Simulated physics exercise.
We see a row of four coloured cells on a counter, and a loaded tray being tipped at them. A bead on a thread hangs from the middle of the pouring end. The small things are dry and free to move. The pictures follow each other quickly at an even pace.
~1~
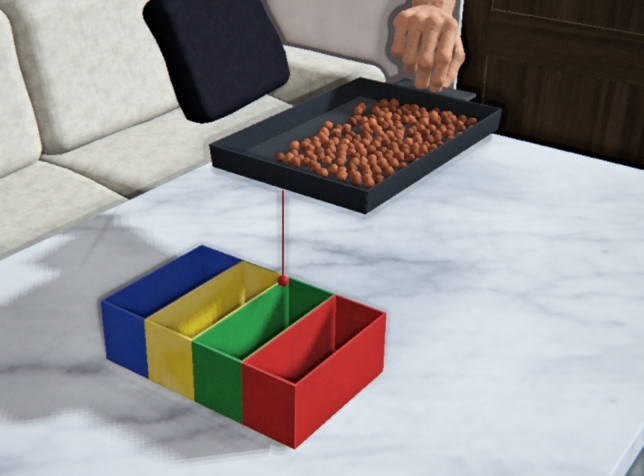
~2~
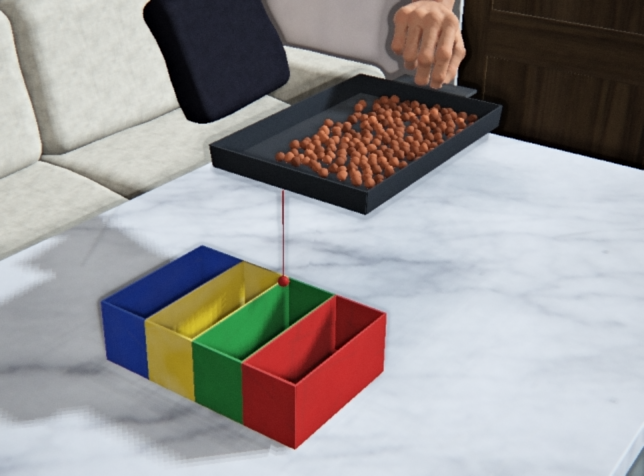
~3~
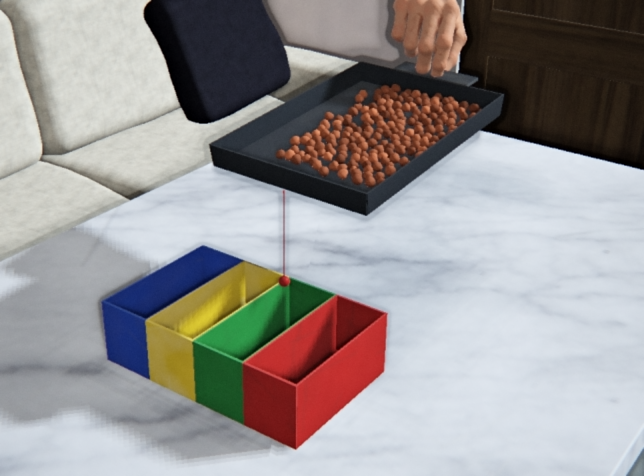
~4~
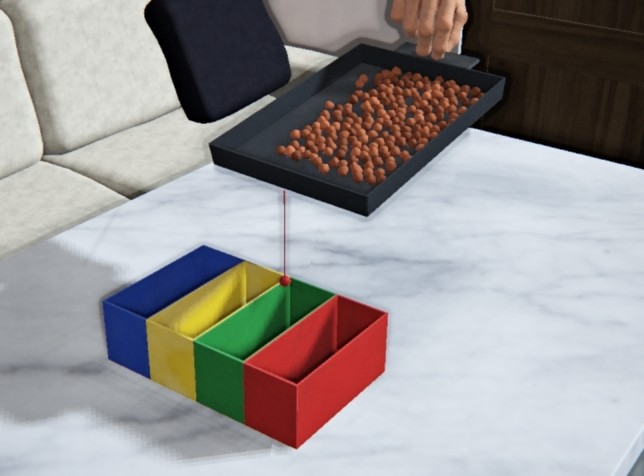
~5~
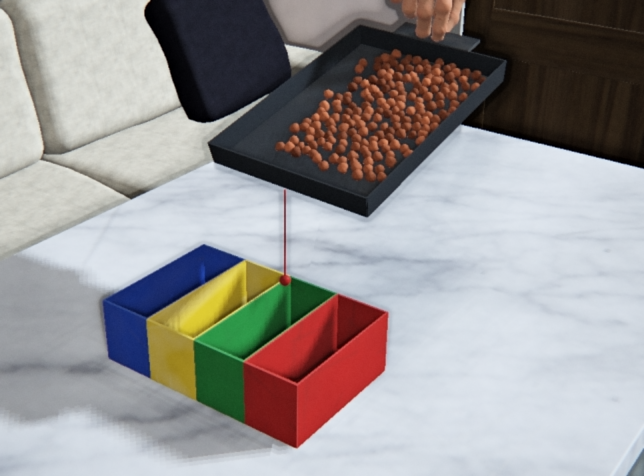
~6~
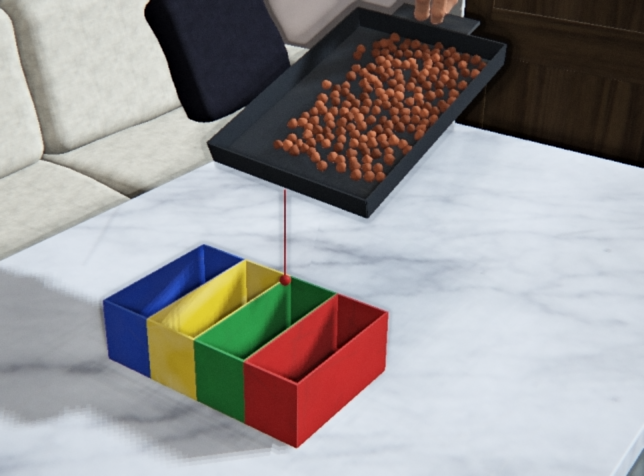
The clip shows a hand holding a dark tray of small reddish-brown pellets above blue, yellow, green and red compartments on a marble surface; the hand raises the tray's far end, steepening its slant, while the pellets stay bunched together.
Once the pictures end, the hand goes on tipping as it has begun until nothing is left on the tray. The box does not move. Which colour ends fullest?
The red one ends fullest.
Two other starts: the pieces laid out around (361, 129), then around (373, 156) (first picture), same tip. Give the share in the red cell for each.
Roughly 40 per cent, and 50 per cent.
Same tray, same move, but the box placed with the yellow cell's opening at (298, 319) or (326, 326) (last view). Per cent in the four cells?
Roughly 100 per cent, and 90 per cent.
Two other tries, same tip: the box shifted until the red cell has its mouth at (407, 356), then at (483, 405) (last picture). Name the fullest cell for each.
The first try: That green cell. The second: The blue cell.
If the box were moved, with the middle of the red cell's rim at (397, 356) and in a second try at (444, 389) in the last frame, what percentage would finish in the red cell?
Near 0 % and 0 %.
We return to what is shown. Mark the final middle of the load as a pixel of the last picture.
Near (290, 398).
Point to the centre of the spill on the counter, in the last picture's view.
At about (344, 470).
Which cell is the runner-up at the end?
It is the green cell.
Just after the last frame, tray tipped steeply; almost all on the tray; just a few falling or outside the box.
A moment on, tray tipped past a quarter turn; the larger part on the tray; about a tenth in the red cell; just a few in the green cell; about a tenth falling or outside the box.
Further on, tray tipped past a quarter turn; roughly half in the red cell; roughly a quarter in the green cell; about a tenth in the yellow cell; about a tenth falling or outside the box.
When it is over, tray tipped past a quarter turn; roughly half in the red cell; roughly a quarter in the green cell; about a tenth in the yellow cell; not one in the blue cell; about a tenth outside the box.
